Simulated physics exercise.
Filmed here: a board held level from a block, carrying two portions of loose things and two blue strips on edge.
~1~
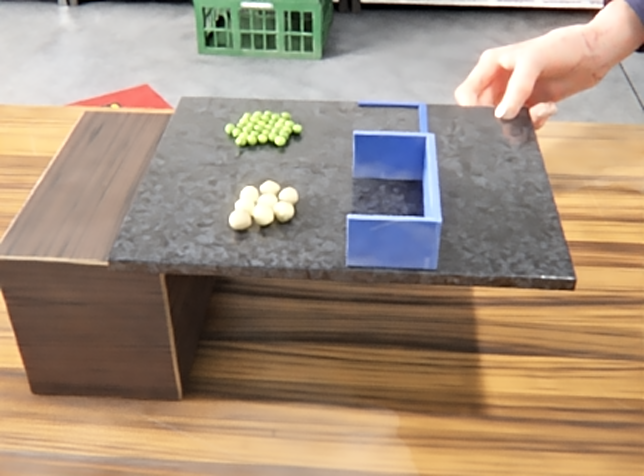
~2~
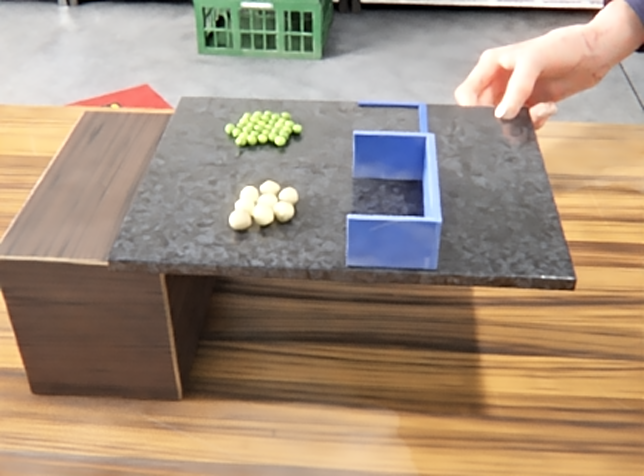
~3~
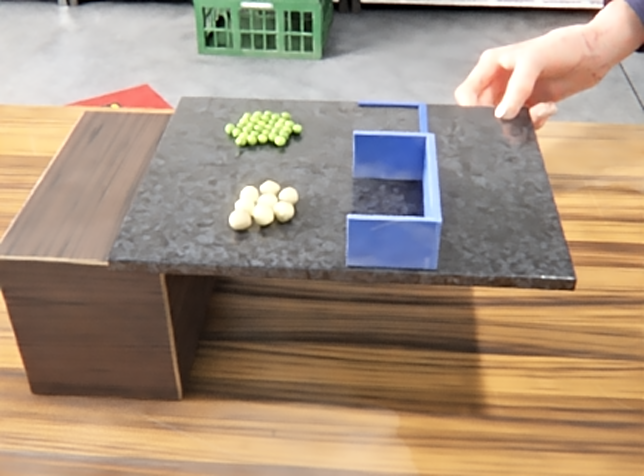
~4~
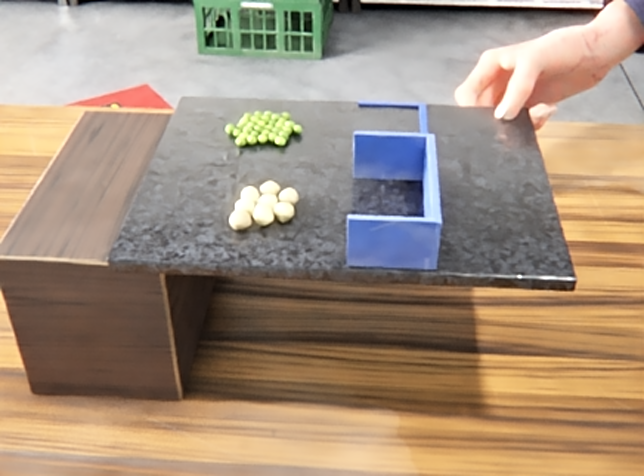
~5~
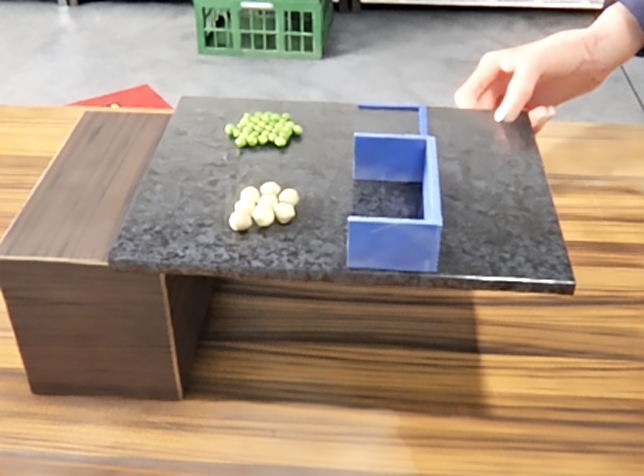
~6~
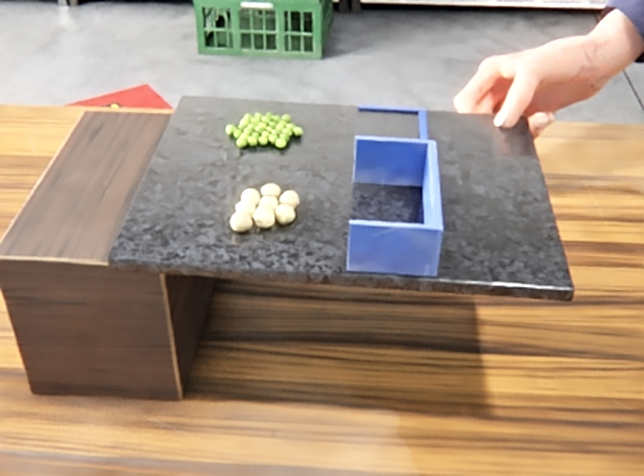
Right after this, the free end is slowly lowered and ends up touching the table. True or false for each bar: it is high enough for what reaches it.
Nearer portion: True, it is held. Farther portion: False, it gets over.
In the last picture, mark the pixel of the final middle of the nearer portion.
Its centre ends up around (390, 306).
Then, 0.58 s on from there, board sloping at 18°; nearer portion on its way down; farther portion on its way down.
Then, 1.08 s on from there, board resting at 30°; nearer portion has reached its bar; farther portion all but a few past its bar.
In the end, board resting at 30°; nearer portion gathered behind its bar; farther portion all but a few past its bar.
